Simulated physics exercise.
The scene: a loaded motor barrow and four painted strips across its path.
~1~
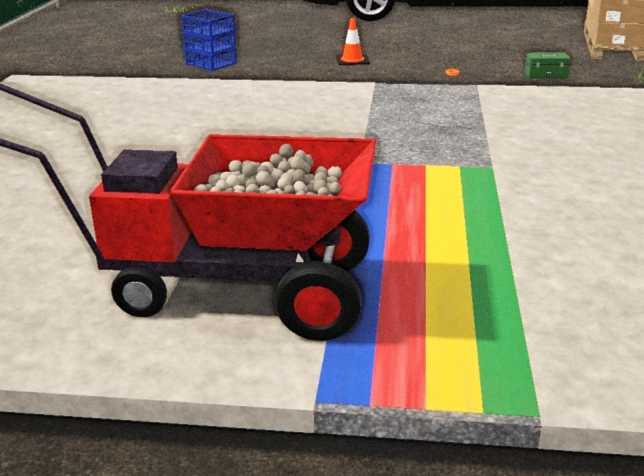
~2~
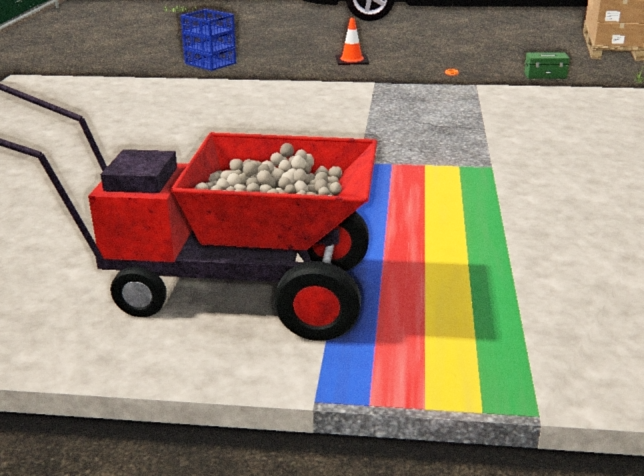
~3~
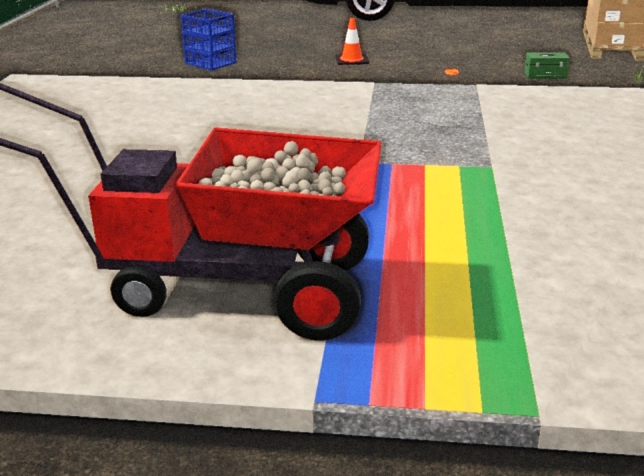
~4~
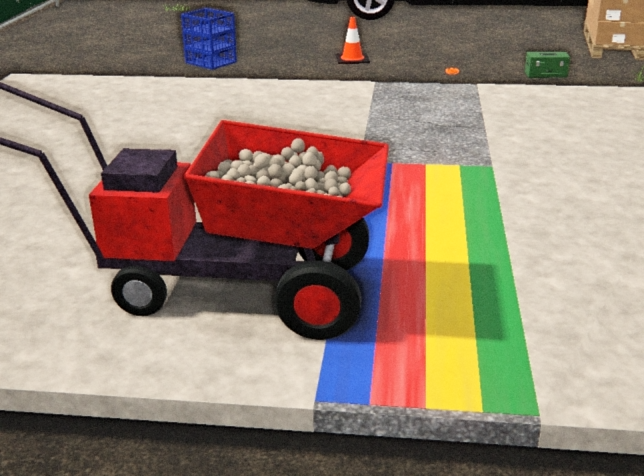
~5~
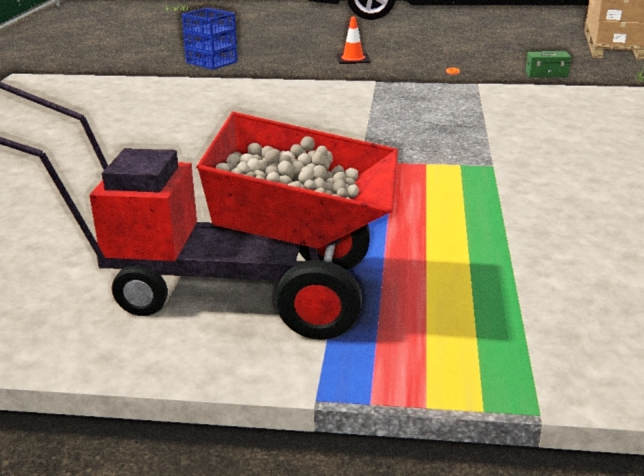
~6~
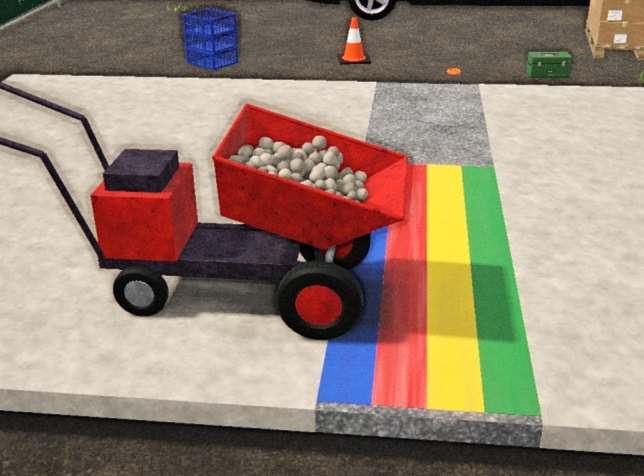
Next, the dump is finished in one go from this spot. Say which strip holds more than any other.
Most covered: The green band.
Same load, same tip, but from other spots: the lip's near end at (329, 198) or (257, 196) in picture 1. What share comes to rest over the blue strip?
About 0 and 30 per cent.
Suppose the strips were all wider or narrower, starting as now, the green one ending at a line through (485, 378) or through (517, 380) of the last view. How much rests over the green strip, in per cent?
Roughly 30 per cent, and 40 per cent.
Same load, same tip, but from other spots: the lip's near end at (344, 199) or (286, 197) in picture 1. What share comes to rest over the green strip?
In turn 30 and 10 in a hundred.
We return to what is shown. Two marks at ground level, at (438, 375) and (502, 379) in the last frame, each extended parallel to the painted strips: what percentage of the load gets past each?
Roughly 100 per cent, and 50 per cent.
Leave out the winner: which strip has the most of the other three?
It is the yellow strip.
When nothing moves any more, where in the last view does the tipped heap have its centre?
At about (500, 303).
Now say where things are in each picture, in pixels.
Lip of the skip (365, 200), level; top of the load (268, 184), river pebbles; blue strip (348, 366); red strip (400, 369); yellow strip (453, 372); green strip (506, 375), in the first frame.
Lip of the skip (366, 200), level; top of the load (259, 178), in the second frame.
Lip of the skip (371, 202), tipped barely; top of the load (262, 176), in the third frame.
Lip of the skip (380, 205), tipped a little; top of the load (263, 177), in the fourth frame.
Lip of the skip (390, 211), tipped a little; top of the load (254, 166), in the fifth frame.
Lip of the skip (402, 219), tipped clearly; top of the load (266, 161); blue strip (349, 365); red strip (401, 368); yellow strip (454, 371); green strip (507, 375), in the sixth frame.
Just after the last frame, skip tipped steeply; every one in the skip.
A moment on, skip tipped steeply; the larger part in the skip; about a tenth over the yellow strip; about a tenth over the green strip; just a few off the paint.
Further on, skip tipped right over; about a tenth in the skip; roughly a quarter over the yellow strip; roughly a third over the green strip; roughly a quarter off the paint.
When it is over, skip tipped right over; just a few in the skip; not one over the blue strip; just a few over the red strip; roughly a quarter over the yellow strip; roughly a third over the green strip; roughly a third off the paint.
